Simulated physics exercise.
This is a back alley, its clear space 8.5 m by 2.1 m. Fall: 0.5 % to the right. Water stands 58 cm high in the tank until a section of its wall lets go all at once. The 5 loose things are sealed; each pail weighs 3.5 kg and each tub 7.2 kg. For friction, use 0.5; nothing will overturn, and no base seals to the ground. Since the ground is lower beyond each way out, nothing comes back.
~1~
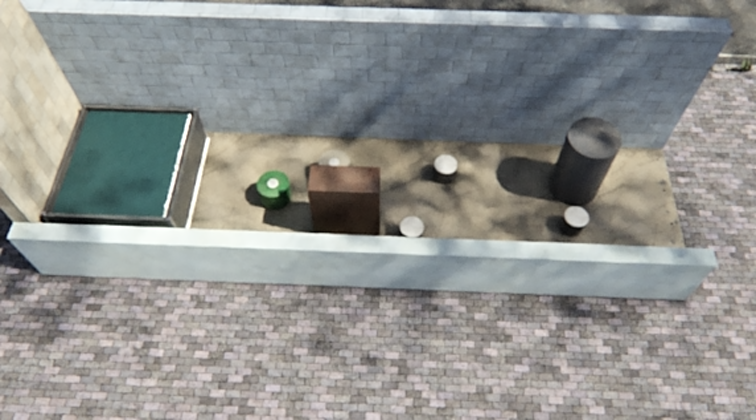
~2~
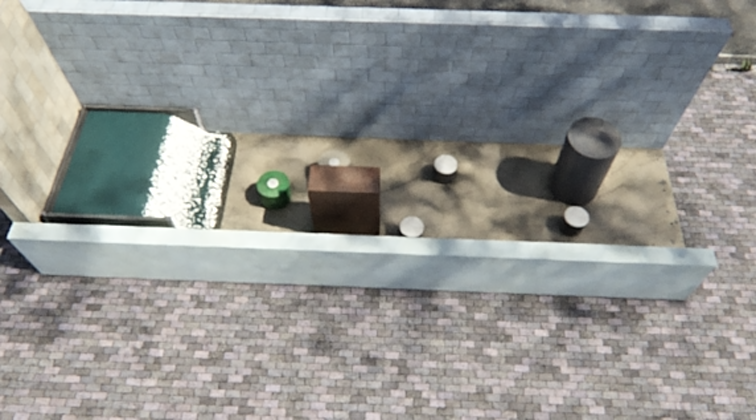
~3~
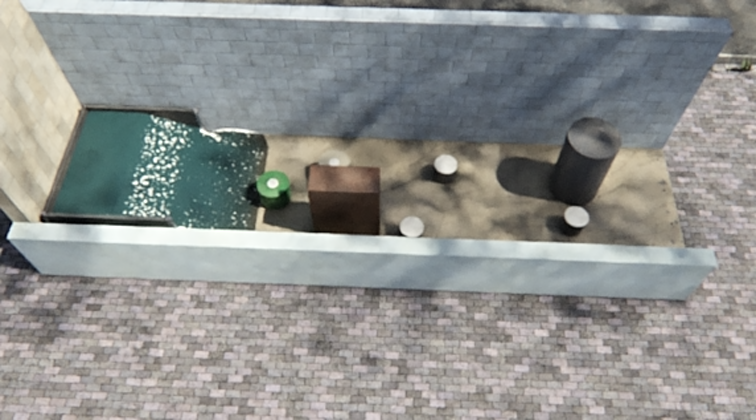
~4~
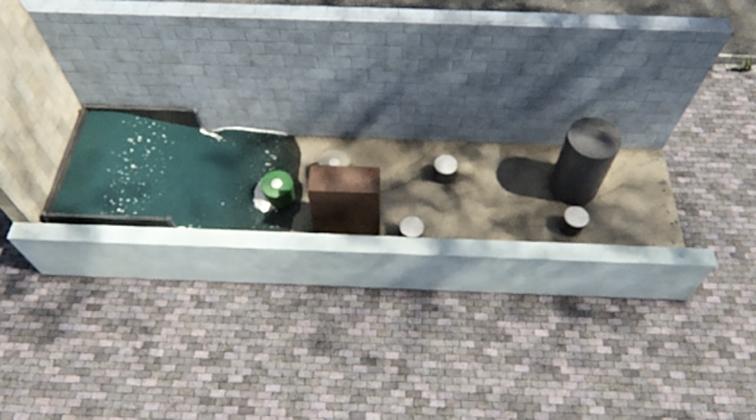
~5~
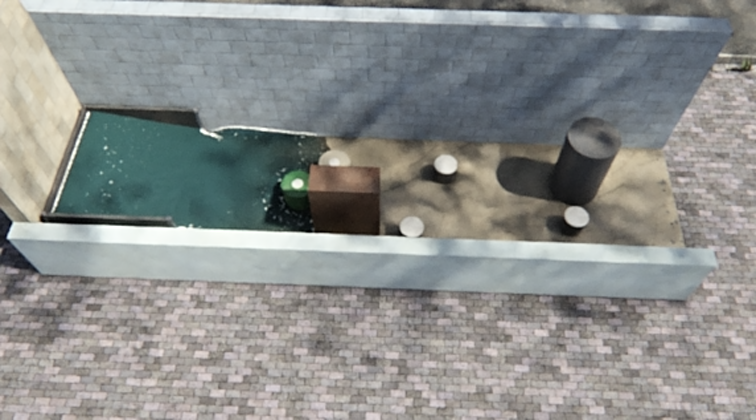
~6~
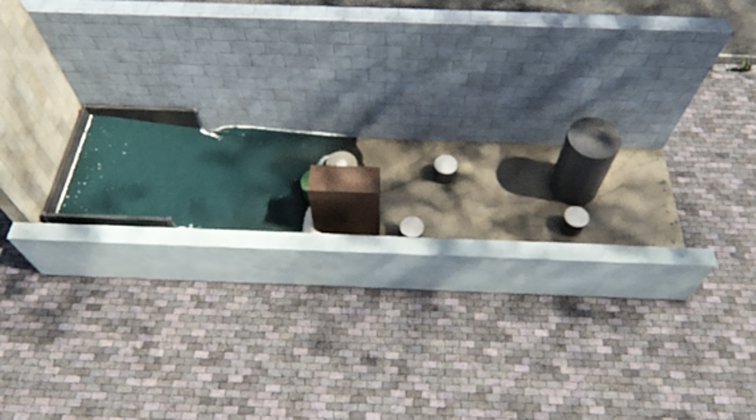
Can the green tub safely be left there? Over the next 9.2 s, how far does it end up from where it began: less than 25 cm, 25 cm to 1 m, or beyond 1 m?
It covers a big distance.
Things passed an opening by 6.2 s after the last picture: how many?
I make it 5.
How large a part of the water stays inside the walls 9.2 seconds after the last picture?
Close to 46 in a hundred parts remain.
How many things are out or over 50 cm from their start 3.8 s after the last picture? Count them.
The number I get is 5.
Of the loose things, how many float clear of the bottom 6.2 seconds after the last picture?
I count 0.
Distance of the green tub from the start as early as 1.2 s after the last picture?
Roughly 300 cm.
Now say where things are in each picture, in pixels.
The green tub at (273, 184) rests on the ground; 2.8 m2 under water; 0 of 5 have shifted, in the first frame.
The green tub at (273, 184) rests on the ground; water covers 3.8 m2; 0 of 5 have shifted, in the second frame.
The green tub at (273, 184) rests on the ground; water covers 4.8 m2; 0 of 5 have shifted, in the third frame.
The green tub at (277, 184) rests on the ground, 6 cm from its start; water covers 5.7 m2; 1 of 5 have shifted, in the fourth frame.
The green tub at (298, 184) rests on the ground, 35 cm from its start; water covers 6.6 m2; 1 of 5 have shifted, in the fifth frame.
The green tub at (317, 181) rests on the ground, 62 cm from its start; 7.3 m2 under water; 2 of 5 have shifted, in the sixth frame.
Then, 1.2 s after the last picture the green tub is near (488, 183), 3.0 m from its start, afloat; 0 of 5 are out; 2 afloat.
Then, 3.8 s after the last picture the green tub has gone out; 5 of 5 are out; 0 afloat.
Then, 6.2 s after the last picture the green tub has gone out; 5 of 5 are out; 0 afloat.
Then, 9.2 s after the last picture the green tub has gone out; 5 of 5 are out; 0 afloat.
